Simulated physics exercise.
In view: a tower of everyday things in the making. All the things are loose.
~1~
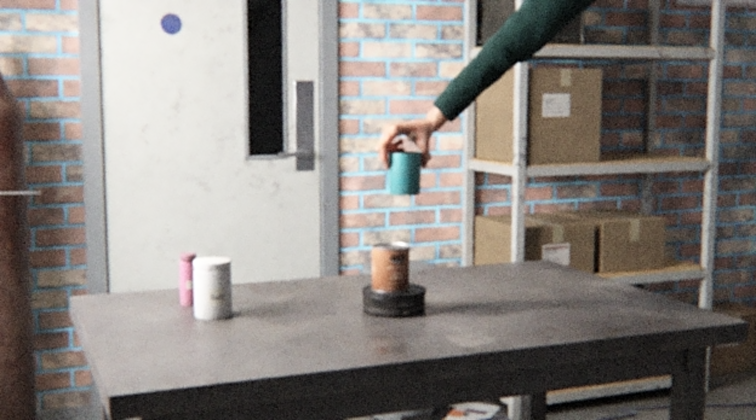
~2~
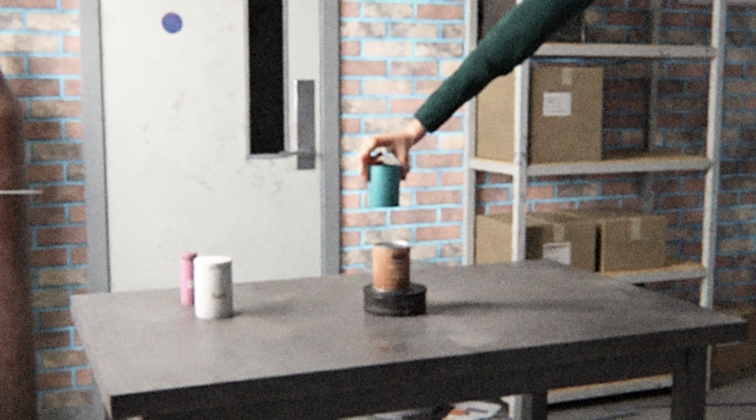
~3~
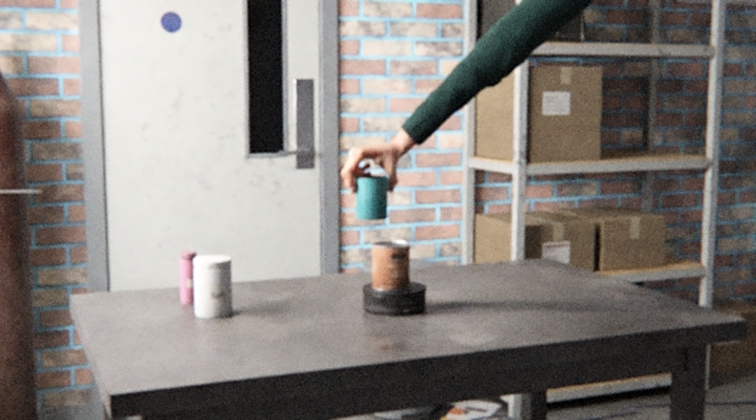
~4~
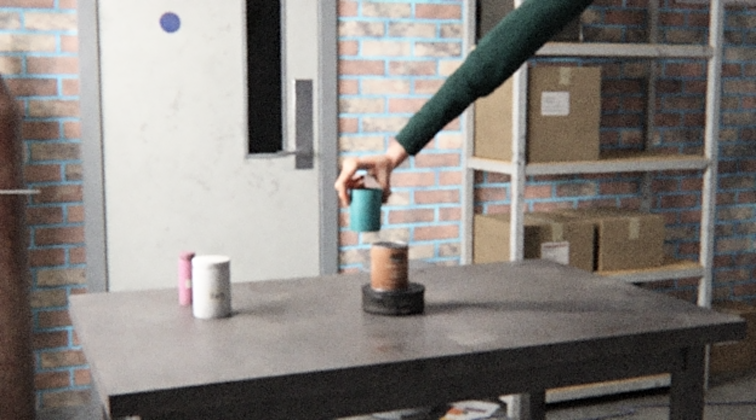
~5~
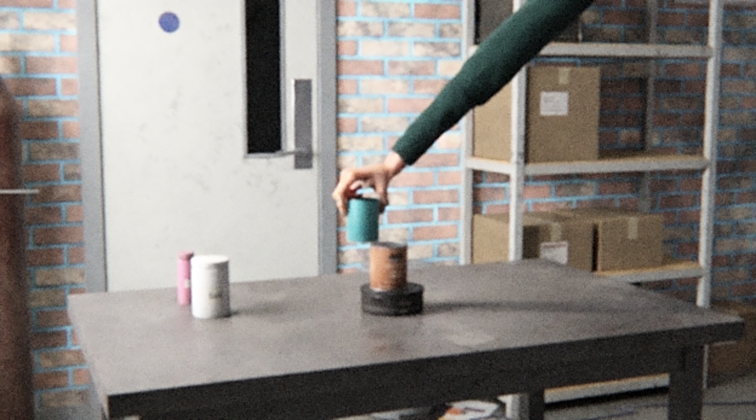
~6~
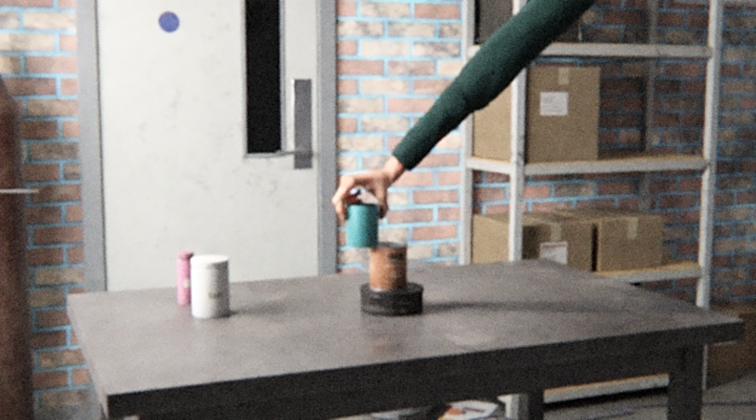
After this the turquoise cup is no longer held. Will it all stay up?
It loses its balance.
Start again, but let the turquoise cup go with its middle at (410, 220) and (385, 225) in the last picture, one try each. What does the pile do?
First, it gives way; second, it keeps its balance.
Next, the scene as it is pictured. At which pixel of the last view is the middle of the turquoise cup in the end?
Near (331, 299).
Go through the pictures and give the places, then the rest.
The first picture shows still above its spot; turquoise cup (405, 173); orange pot (391, 267).
The second picture shows still above its spot; turquoise cup (384, 186); white jar (214, 287).
The third picture shows still above its spot; turquoise cup (372, 198); orange pot (391, 266).
The fourth picture shows still above its spot; turquoise cup (366, 209); white jar (212, 287).
The fifth picture shows still above its spot; turquoise cup (363, 219); orange pot (389, 266).
The sixth picture shows in place under the hand; turquoise cup (363, 225); white jar (211, 286).
Then, 0.30 s on from there, turquoise cup now fallen.
Then, 0.40 s on from there, things are still on the move.
In the end, fallen, turquoise cup; the other 4 unmoved. At the end, from the last picture's camera, turquoise cup near (331, 299). The pile comes apart.
